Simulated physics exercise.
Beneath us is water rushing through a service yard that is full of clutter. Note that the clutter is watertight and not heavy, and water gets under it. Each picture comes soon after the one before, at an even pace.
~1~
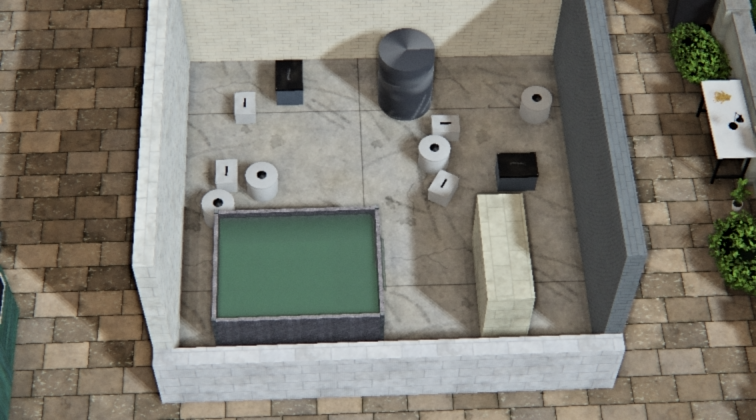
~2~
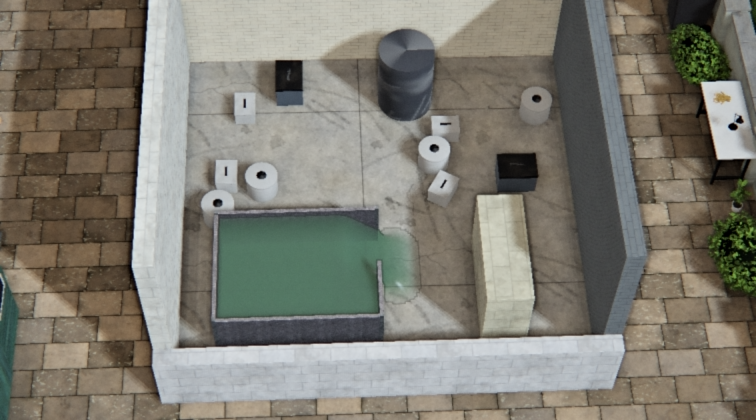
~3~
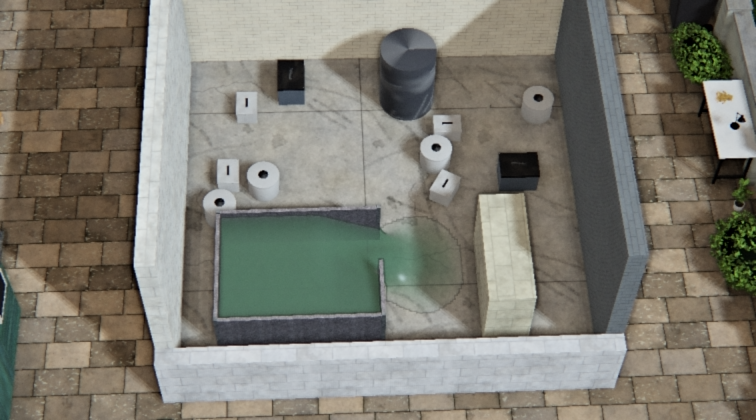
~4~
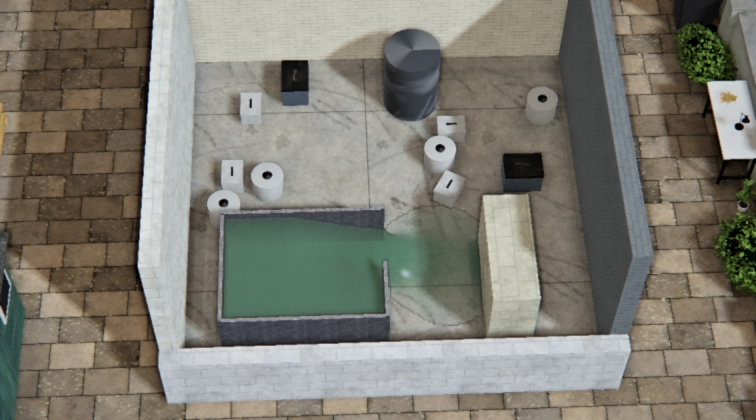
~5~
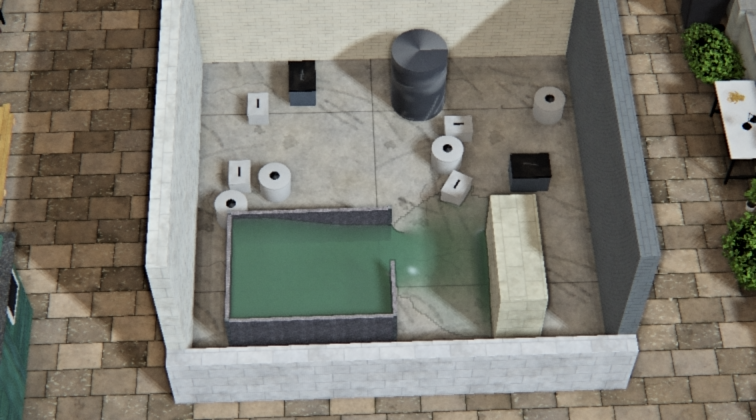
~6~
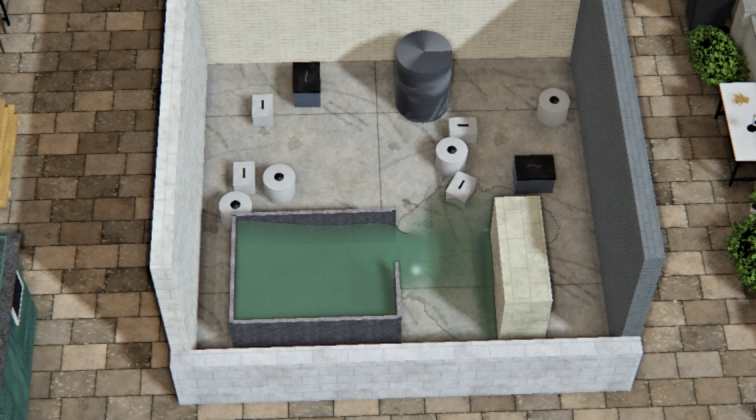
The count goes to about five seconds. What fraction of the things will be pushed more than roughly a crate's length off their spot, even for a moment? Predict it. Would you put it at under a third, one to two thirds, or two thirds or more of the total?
It lands in the middle band.
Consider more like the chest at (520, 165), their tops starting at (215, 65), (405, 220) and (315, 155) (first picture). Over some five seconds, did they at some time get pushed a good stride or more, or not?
One by one: Hardly budges; knocked well away; hardly budges.
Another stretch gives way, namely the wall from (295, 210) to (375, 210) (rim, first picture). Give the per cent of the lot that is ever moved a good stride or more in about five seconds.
About 90 %.
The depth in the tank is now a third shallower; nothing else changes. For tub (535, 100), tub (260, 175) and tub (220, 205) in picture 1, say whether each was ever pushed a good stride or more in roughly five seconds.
In sequence: Went the distance, fell short and fell short.
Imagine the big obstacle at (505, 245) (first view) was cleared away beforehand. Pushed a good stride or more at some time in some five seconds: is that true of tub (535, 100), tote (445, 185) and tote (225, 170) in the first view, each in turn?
Outcome, each in turn - passed the mark / passed the mark / never cleared it.
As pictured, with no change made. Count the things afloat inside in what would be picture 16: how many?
3.
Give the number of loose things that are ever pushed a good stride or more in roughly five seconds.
So that is 4.
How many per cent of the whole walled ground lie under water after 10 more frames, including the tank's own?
Something close to 50 per cent.
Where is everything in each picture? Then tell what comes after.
A tote at (444, 184) rests on the ground; a tote at (245, 103) rests on the ground; 0 of 10 have shifted, in the first picture.
A tote at (443, 184), on the bottom; a tote at (245, 103), on the bottom; 0 of 10 have shifted, in the second picture.
A tote at (445, 183) rests on the ground; a tote at (246, 103) rests on the ground; 0 of 10 have shifted, in the third picture.
A tote at (449, 184) rests on the ground; a tote at (250, 103) rests on the ground; 0 of 10 have shifted, in the fourth picture.
A tote at (457, 184), on the bottom; a tote at (258, 104) rests on the ground; 0 of 10 have shifted, in the fifth picture.
A tote at (461, 185) rests on the ground; a tote at (262, 105), on the bottom; 0 of 10 have shifted, in the sixth picture.
A moment on, 0 of 10 are well off their spots; 0 afloat.
Next, 3 of 10 are well off their spots; 3 afloat.
Later, 3 of 10 are well off their spots; 3 afloat.
In the end, 4 of 10 are well off their spots, and 4 have been at some point; 5 afloat.
